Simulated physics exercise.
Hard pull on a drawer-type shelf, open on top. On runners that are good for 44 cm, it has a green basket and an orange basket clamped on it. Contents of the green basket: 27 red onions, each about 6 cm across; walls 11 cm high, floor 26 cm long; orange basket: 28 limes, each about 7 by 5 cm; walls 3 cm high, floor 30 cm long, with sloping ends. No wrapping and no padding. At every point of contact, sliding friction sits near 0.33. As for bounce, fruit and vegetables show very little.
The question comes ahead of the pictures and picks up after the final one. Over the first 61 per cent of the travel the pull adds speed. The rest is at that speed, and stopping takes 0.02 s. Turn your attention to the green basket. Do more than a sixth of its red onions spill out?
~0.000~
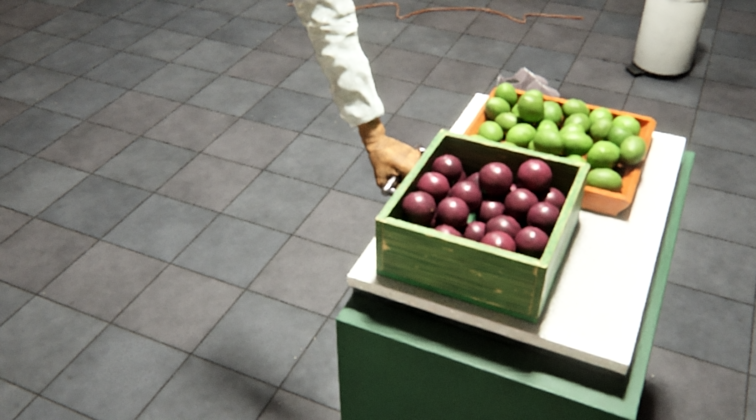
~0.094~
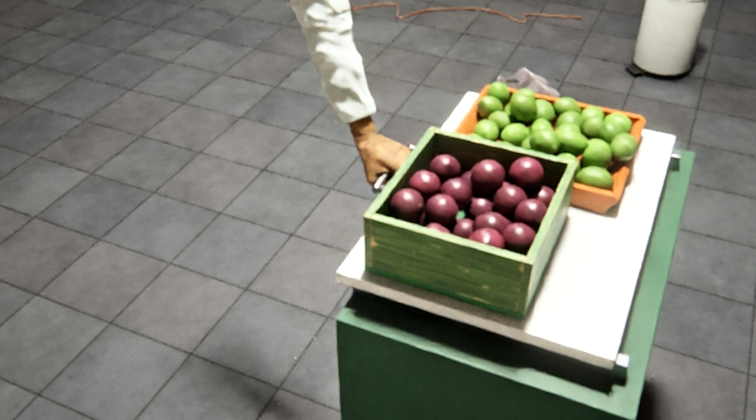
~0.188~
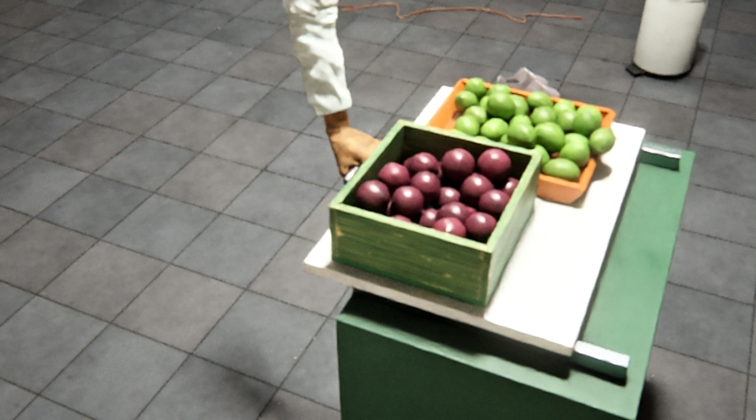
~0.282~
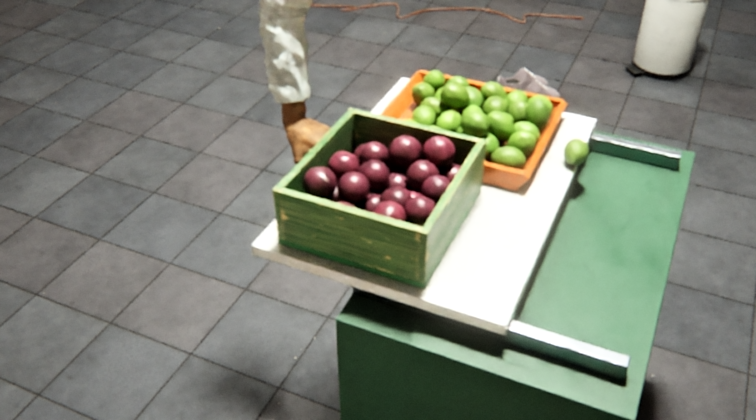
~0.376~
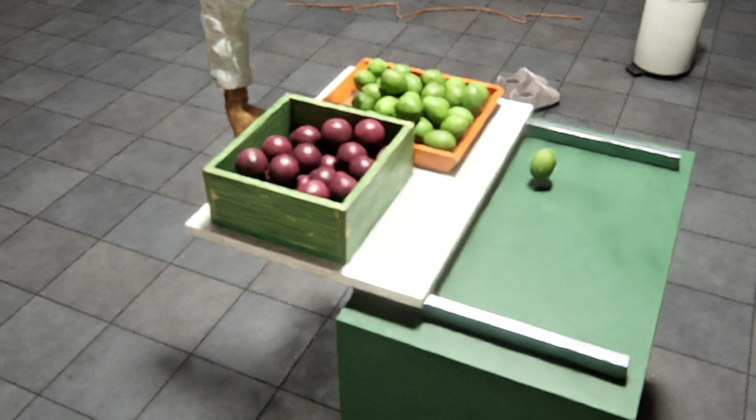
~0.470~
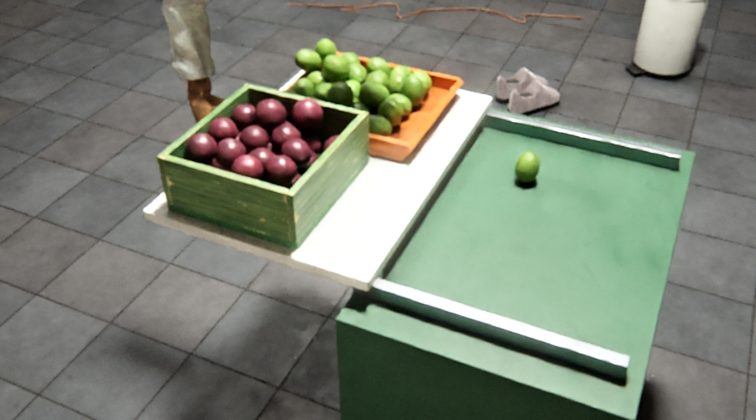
No.
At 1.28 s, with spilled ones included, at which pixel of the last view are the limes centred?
Middle: About (329, 93) px.
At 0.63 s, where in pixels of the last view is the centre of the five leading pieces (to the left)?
About (246, 57).
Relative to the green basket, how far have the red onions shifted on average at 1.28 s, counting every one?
I'd put it at close to 2 cm toward the left.
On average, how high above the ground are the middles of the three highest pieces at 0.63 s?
Roughly 96 centimetres.
After 0.51 s, 0 of 27 out of the green basket and 3 of 28 out of the orange basket.
After 0.63 s, 0 of 27 out of the green basket and 7 of 28 out of the orange basket.
After 0.85 s, 0 of 27 out of the green basket and 9 of 28 out of the orange basket.
Outcome (at 1.28 s), 0 of 27 out of the green basket and 9 of 28 out of the orange basket. Asked share, 0 of 27, 0 per cent.
